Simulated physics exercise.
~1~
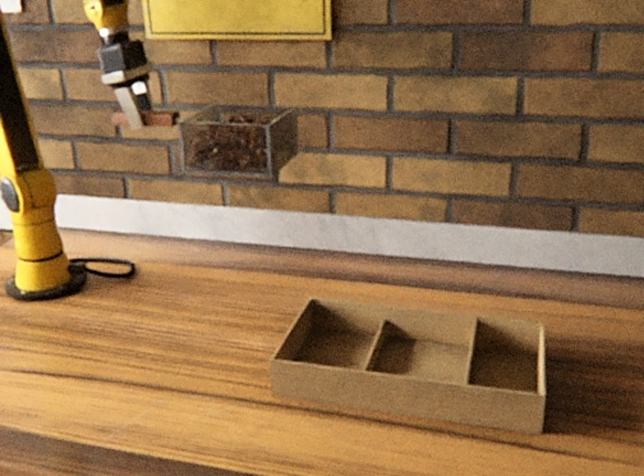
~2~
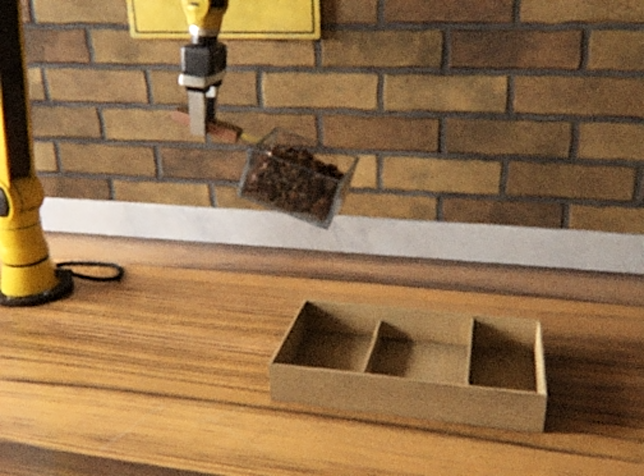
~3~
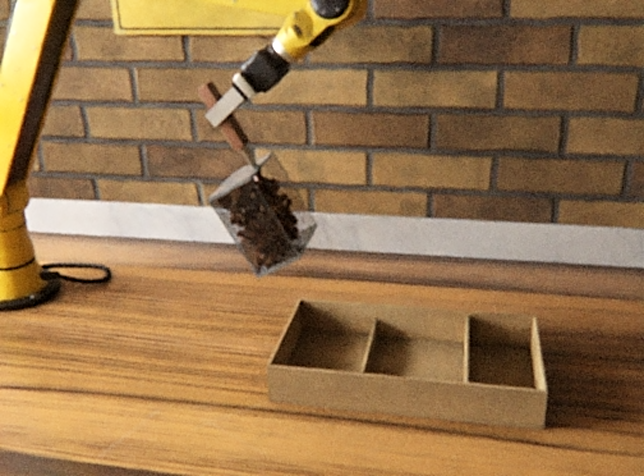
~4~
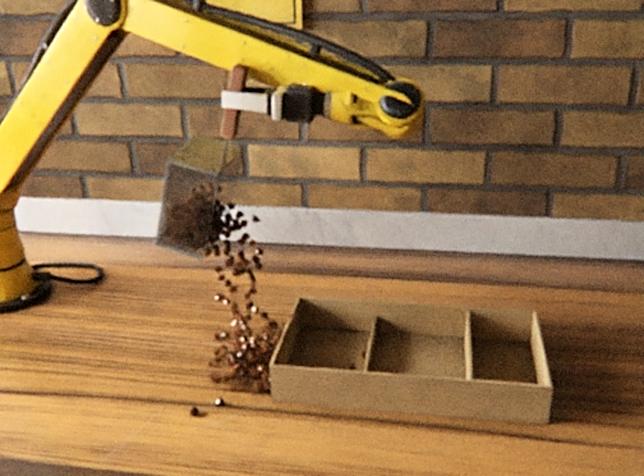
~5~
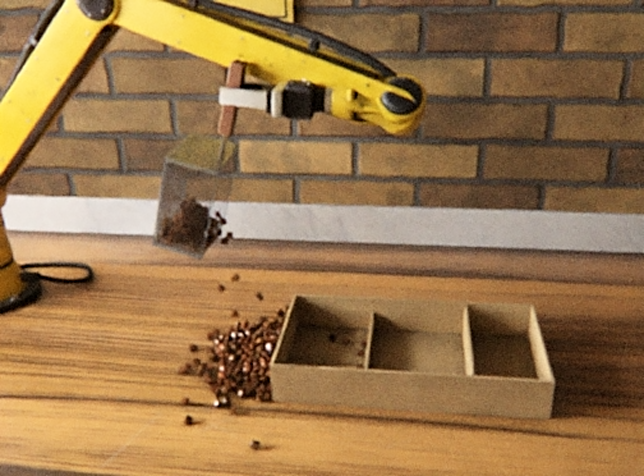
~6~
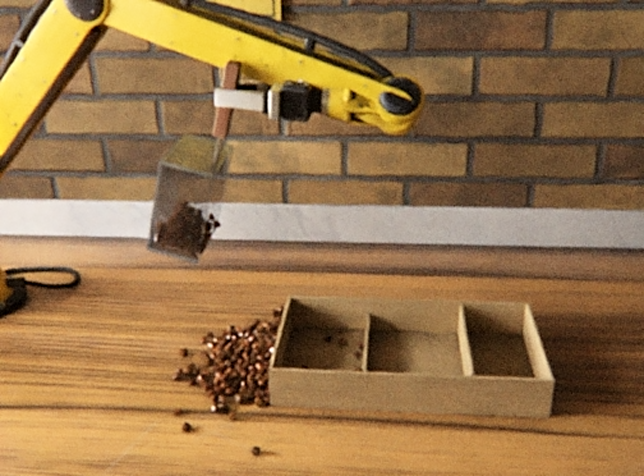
On a wooden table, a yellow robot arm tips a clear box, spilling brown pellets mostly beside a divided tray, some staying inside the box.
